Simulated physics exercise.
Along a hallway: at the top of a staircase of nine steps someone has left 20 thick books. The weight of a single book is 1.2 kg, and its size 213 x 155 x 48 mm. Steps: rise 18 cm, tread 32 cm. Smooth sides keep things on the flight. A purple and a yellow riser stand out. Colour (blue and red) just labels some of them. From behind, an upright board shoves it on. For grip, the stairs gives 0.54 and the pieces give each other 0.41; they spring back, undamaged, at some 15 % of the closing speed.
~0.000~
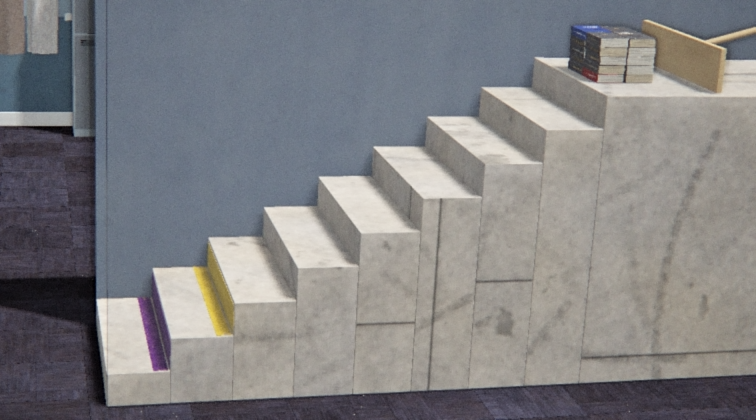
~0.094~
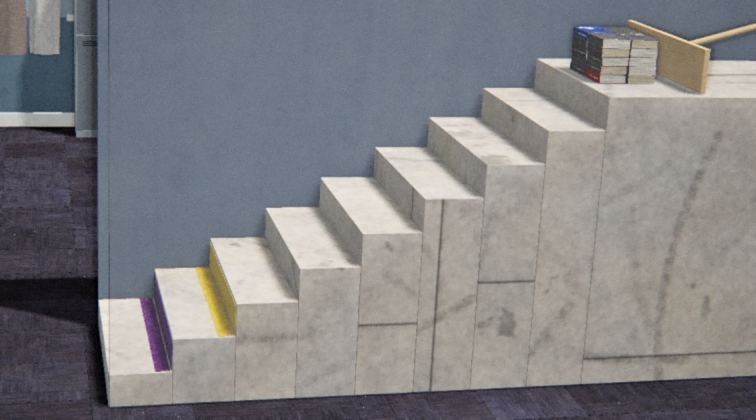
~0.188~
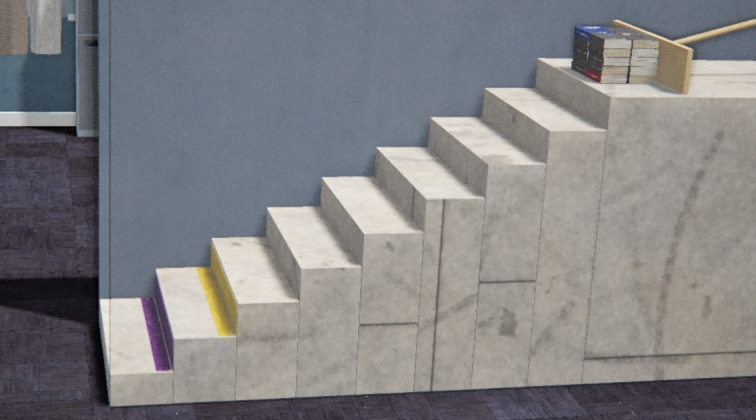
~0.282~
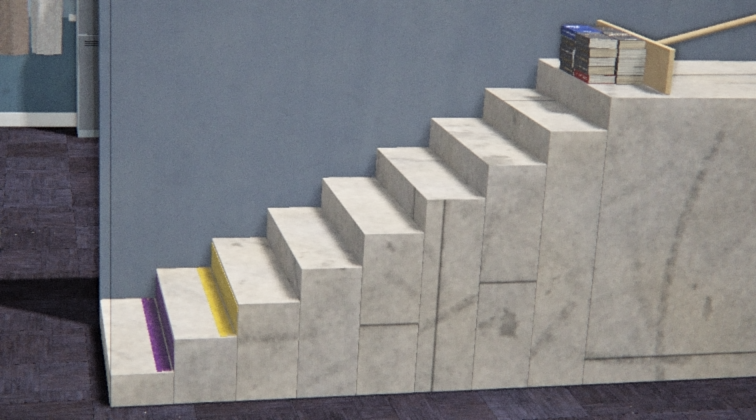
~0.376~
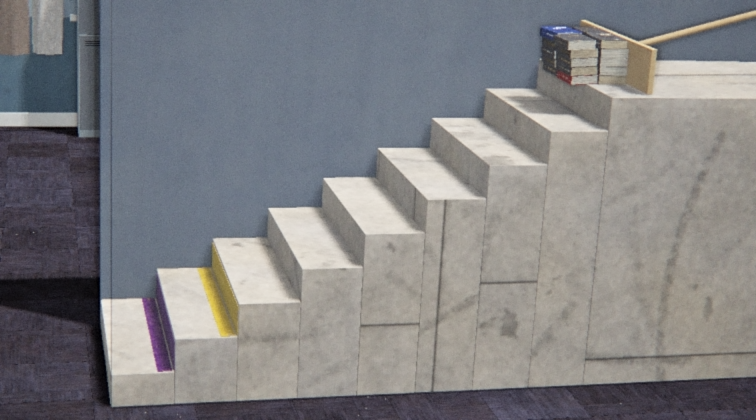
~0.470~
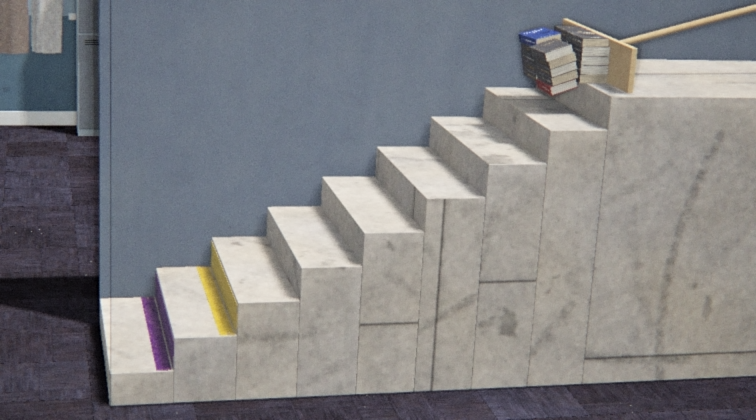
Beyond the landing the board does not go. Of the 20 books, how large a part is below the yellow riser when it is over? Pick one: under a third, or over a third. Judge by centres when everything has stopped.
Under a third.
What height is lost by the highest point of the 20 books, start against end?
By about 32 cm, start to end.
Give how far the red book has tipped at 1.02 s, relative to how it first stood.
Tilt from start: Approx. 0 degrees.
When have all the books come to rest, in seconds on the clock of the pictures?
That comes at about 2.0 s.
After 0.54 s, none of the 20 books below the yellow riser, 20 disturbed; red book 30° from how it stood, 13 cm lower; blue book 24° from how it stood, 9 cm lower.
After 0.72 s, none of the 20 books below the yellow riser, 20 disturbed; blue book 28° from how it stood, 22 cm lower; red book 18 cm lower.
After 1.02 s, none of the 20 books below the yellow riser, 20 disturbed; blue book 67° from how it stood, 67 cm lower; red book 18 cm lower.
After 1.44 s, none of the 20 books below the yellow riser, 20 disturbed; blue book upside down; red book 18 cm lower.
In the end (2.3 s), 1 of the 20 books below the yellow riser; blue book upside down; red book 18 cm lower. That is 5 per cent. From the last view, middles, blue book near (348, 189), red book near (542, 107).
